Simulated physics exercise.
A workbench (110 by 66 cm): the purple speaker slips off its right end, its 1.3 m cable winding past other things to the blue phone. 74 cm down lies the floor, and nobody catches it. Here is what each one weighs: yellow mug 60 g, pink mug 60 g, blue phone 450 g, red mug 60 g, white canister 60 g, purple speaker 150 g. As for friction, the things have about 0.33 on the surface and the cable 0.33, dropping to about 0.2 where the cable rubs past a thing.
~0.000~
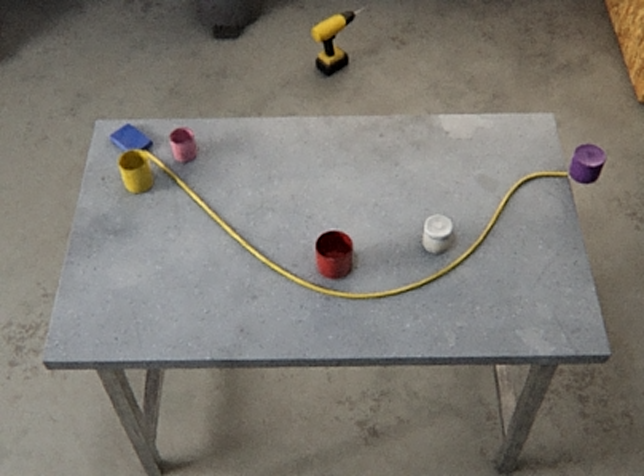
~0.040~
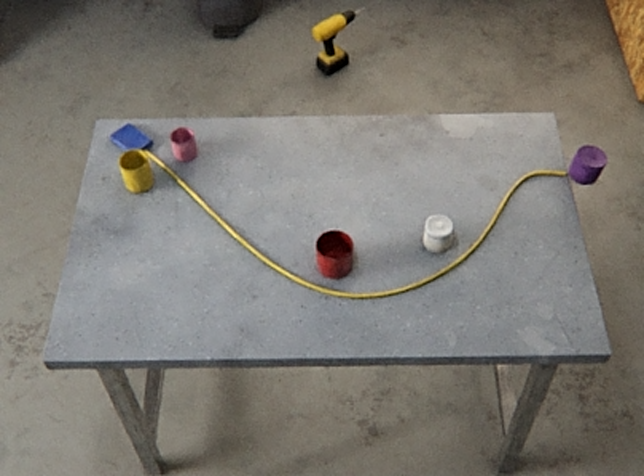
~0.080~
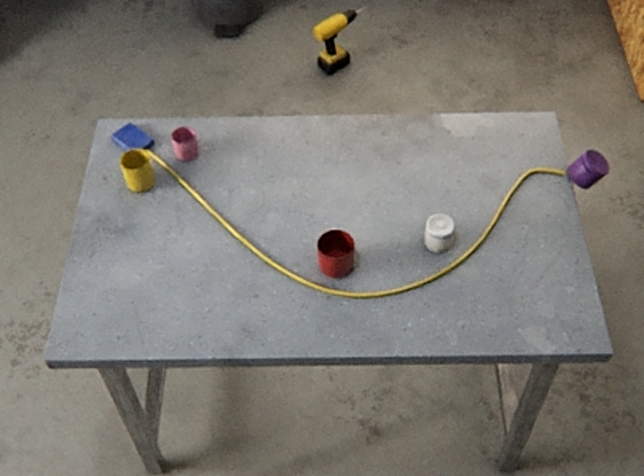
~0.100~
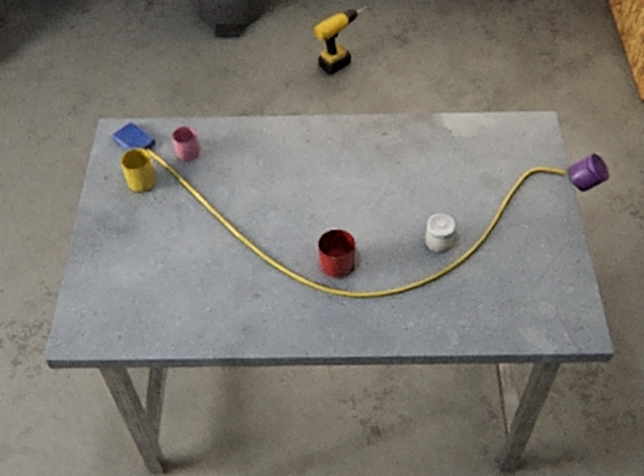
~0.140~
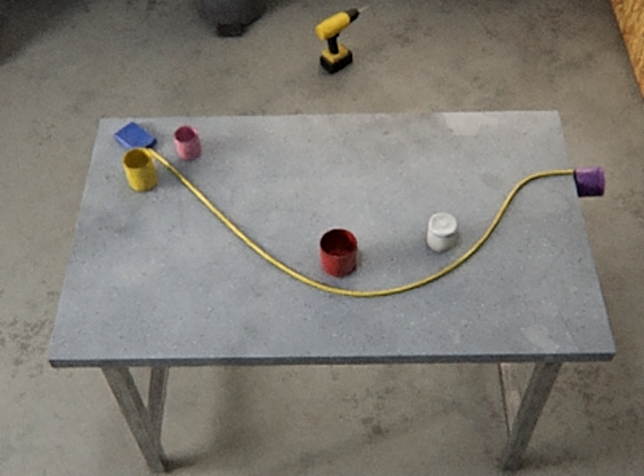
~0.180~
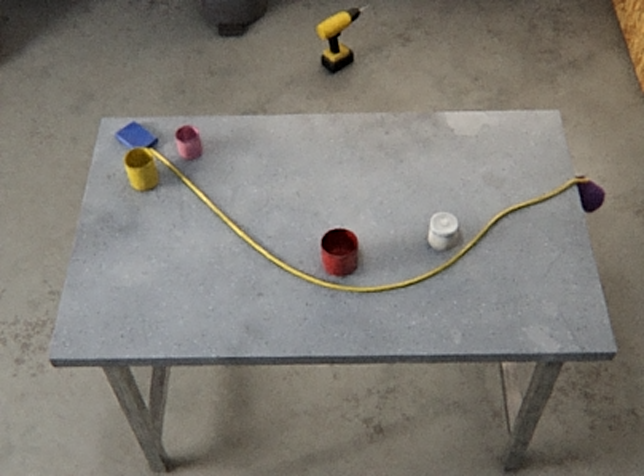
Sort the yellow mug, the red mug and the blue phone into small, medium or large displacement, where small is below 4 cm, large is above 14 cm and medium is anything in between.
Yellow mug: Small; red mug: Large; blue phone: Small.
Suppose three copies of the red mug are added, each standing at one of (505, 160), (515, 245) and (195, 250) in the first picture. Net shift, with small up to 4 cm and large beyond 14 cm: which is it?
My read, first to last: Low, low, low.
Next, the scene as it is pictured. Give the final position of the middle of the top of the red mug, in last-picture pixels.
It comes to rest close to (389, 99).
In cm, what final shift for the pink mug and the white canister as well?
Net shift - pink mug 2 cm, white canister 25 cm.
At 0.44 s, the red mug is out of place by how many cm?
About: Red mug 25 cm.
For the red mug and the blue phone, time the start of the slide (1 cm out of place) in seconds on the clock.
Red mug 0.26 s, blue phone not at all.
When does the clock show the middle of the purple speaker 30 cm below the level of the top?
At about 0.48 s.
By 0.4 s, the cable's tail end at (151, 149); red mug 25 cm off its start, purple speaker over the edge, white canister 9 cm off its start.
By 0.7 s, the cable's tail end at (153, 149); red mug 42 cm off its start, white canister 25 cm off its start, purple speaker over the edge.
By 0.9 s, the cable's tail end at (153, 149); red mug 43 cm off its start at (389, 99), white canister 25 cm off its start at (444, 134), purple speaker over the edge.
By 1.2 s, the cable's tail end at (153, 149); red mug 43 cm off its start, white canister 25 cm off its start, pink mug 2 cm off its start.
By 2.4 s, the cable's tail end at (153, 149); red mug 43 cm off its start at (389, 99), blue phone 1 cm off its start at (138, 136), yellow mug 0 cm off its start at (138, 158), white canister 25 cm off its start at (444, 134).
